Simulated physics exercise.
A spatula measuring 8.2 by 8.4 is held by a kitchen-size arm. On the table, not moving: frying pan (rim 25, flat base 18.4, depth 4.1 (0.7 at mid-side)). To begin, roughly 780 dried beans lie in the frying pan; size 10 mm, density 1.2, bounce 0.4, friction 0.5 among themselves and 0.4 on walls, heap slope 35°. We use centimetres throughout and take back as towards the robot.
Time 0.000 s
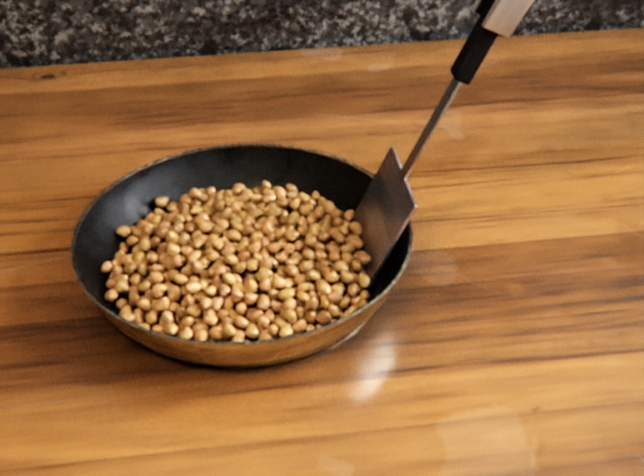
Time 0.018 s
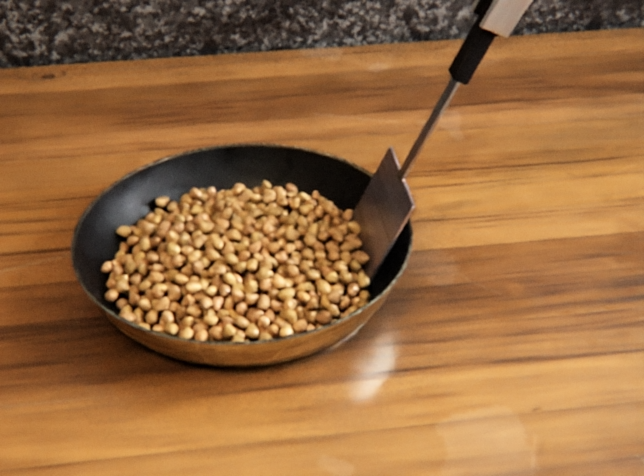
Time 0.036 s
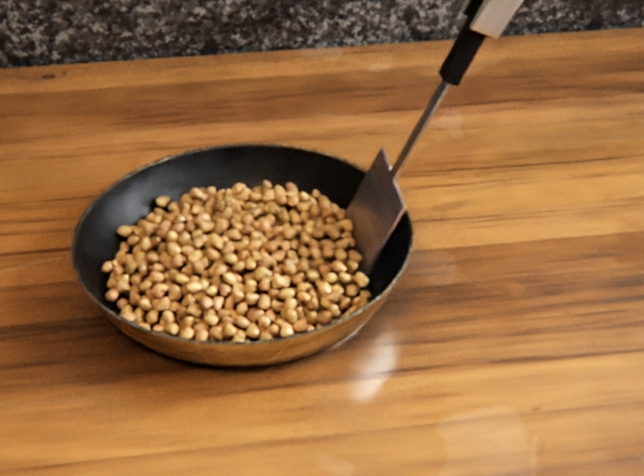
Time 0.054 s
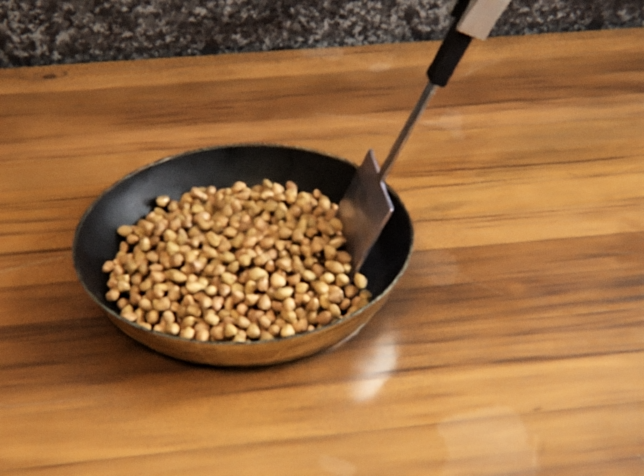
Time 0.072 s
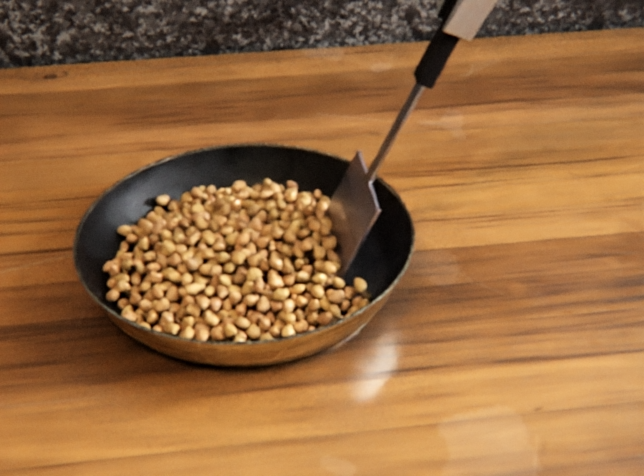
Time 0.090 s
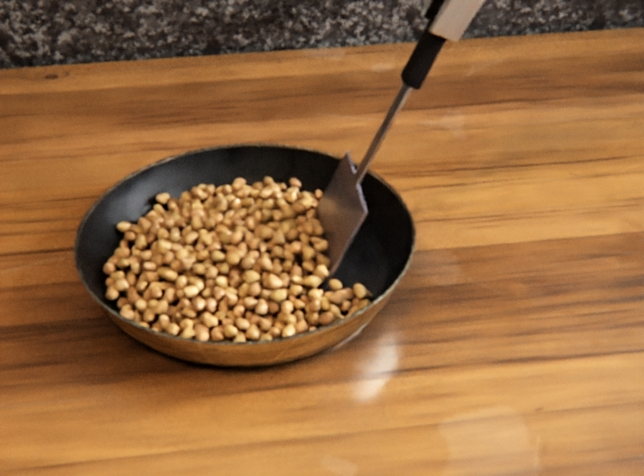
The clip opens on a dark frying pan of brown beans resting on a wooden table, with a spatula's flat blade standing inside the pan's right edge. The spatula then moves slowly left, pushing the nearby beans inward and baring a patch of dark pan behind it.
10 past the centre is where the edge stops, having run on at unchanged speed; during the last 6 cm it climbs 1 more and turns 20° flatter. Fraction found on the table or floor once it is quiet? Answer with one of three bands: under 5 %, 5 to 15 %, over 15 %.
Over 15 %.
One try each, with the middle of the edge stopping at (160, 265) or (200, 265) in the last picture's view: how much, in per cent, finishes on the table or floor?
I'd say roughly 0 per cent, then roughly 0 per cent.
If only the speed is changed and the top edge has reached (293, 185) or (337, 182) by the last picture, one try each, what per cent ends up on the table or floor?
That comes to about 40 and about 30 percent, in that order.
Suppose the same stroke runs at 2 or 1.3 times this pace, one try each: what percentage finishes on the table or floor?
First try around 35 %, second try around 30 %.
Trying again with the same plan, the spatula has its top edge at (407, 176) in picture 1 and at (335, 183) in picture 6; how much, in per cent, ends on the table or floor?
Close to 30 in a hundred.
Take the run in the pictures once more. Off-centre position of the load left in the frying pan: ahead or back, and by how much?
Offset forward: Around 3.5 cm.
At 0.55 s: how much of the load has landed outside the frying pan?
Close to 20 per cent of the load.
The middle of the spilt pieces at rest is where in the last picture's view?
I'd place it close to (32, 297).
By 0.19 s, sloping 65°, highest piece 5 above the table; 777 in the frying pan.
By 0.30 s, sloping 58°, highest piece 7 above the table; 768 in the frying pan, 9 on the blade or in flight.
By 0.55 s, sloping 45°, highest piece 6 above the table; 594 in the frying pan, 169 on the table or floor, 14 on the blade or in flight.
By 1.60 s, sloping 45°, highest piece 6 above the table; 589 in the frying pan, 188 on the table or floor.
Final count, 589 in the frying pan, 188 on the table or floor. That is 24 % on the table or floor.
